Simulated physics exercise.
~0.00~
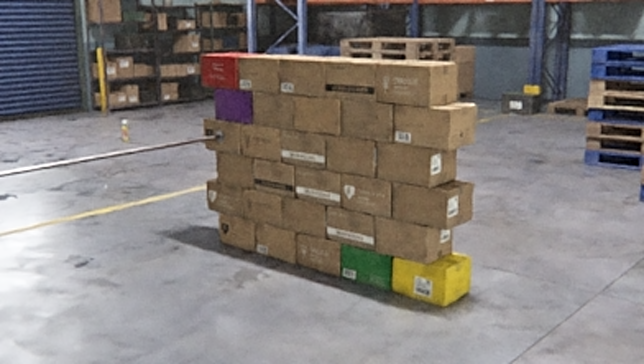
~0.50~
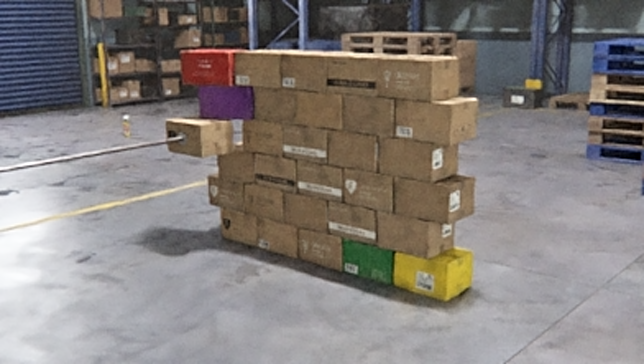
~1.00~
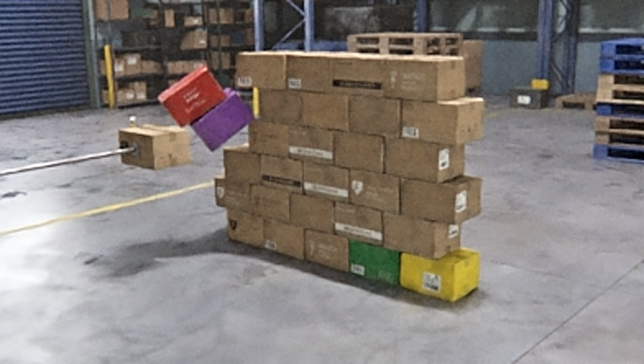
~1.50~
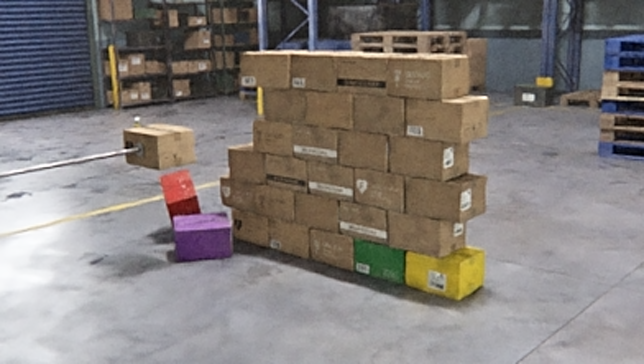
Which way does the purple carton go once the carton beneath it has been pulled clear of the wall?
The purple carton goes down, tipping off the left end of the wall and ending up on the floor.
